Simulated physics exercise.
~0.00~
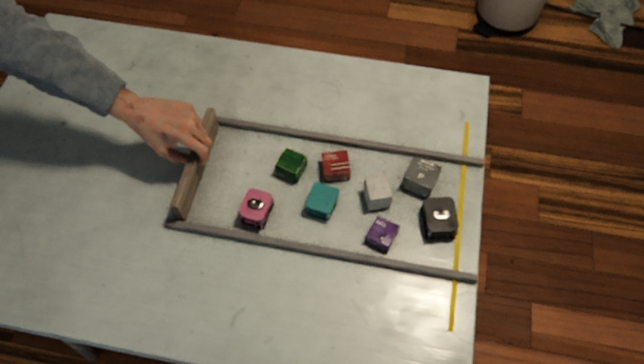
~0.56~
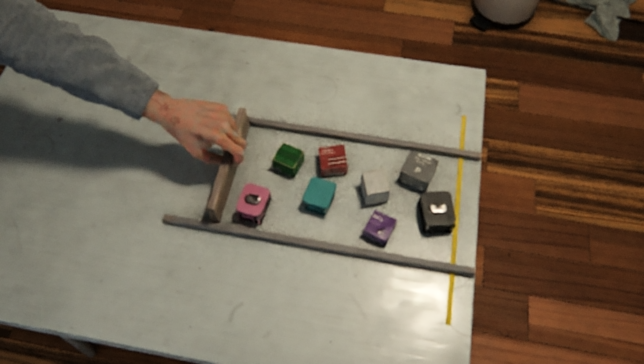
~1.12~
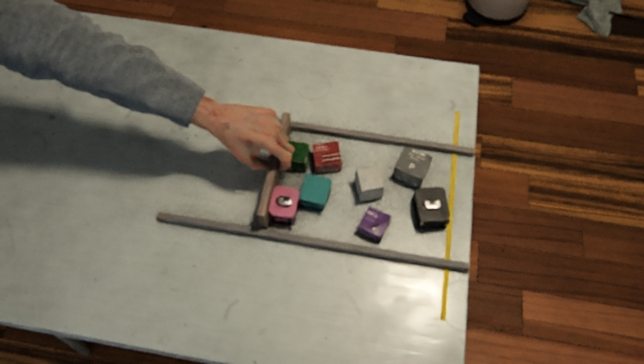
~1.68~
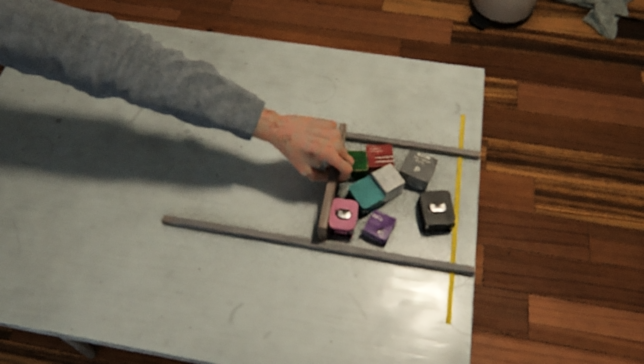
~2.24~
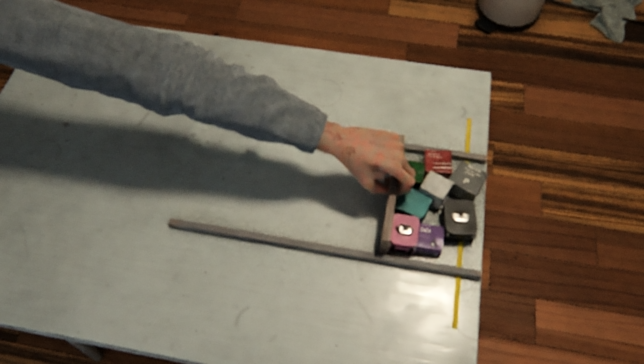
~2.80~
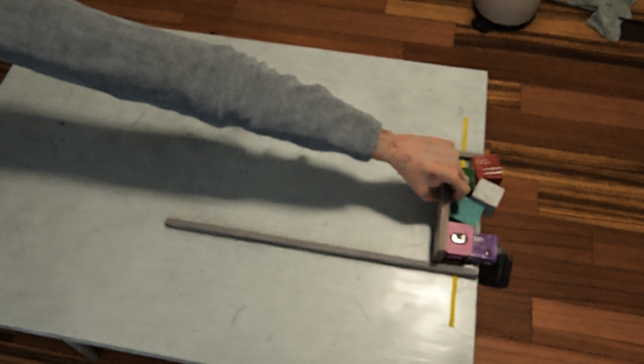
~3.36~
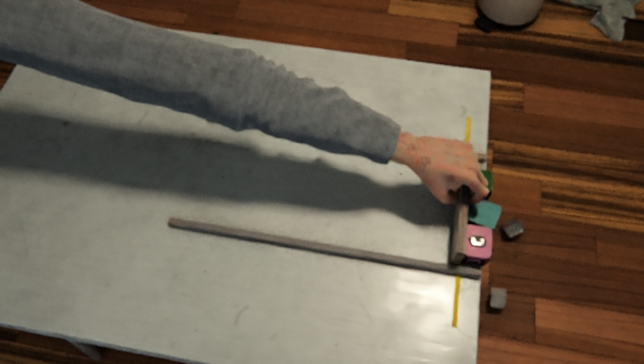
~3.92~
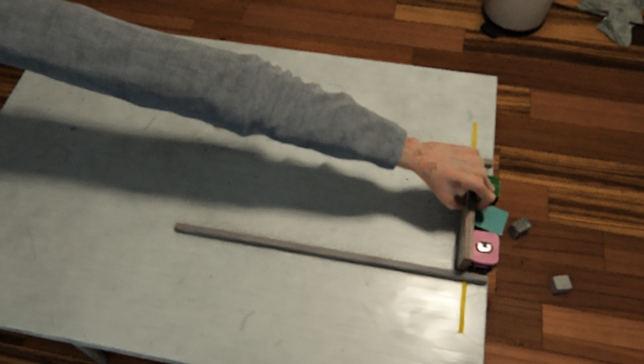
On a pale tabletop, a hand pushes a board rightward, sending several small blocks off the edge.
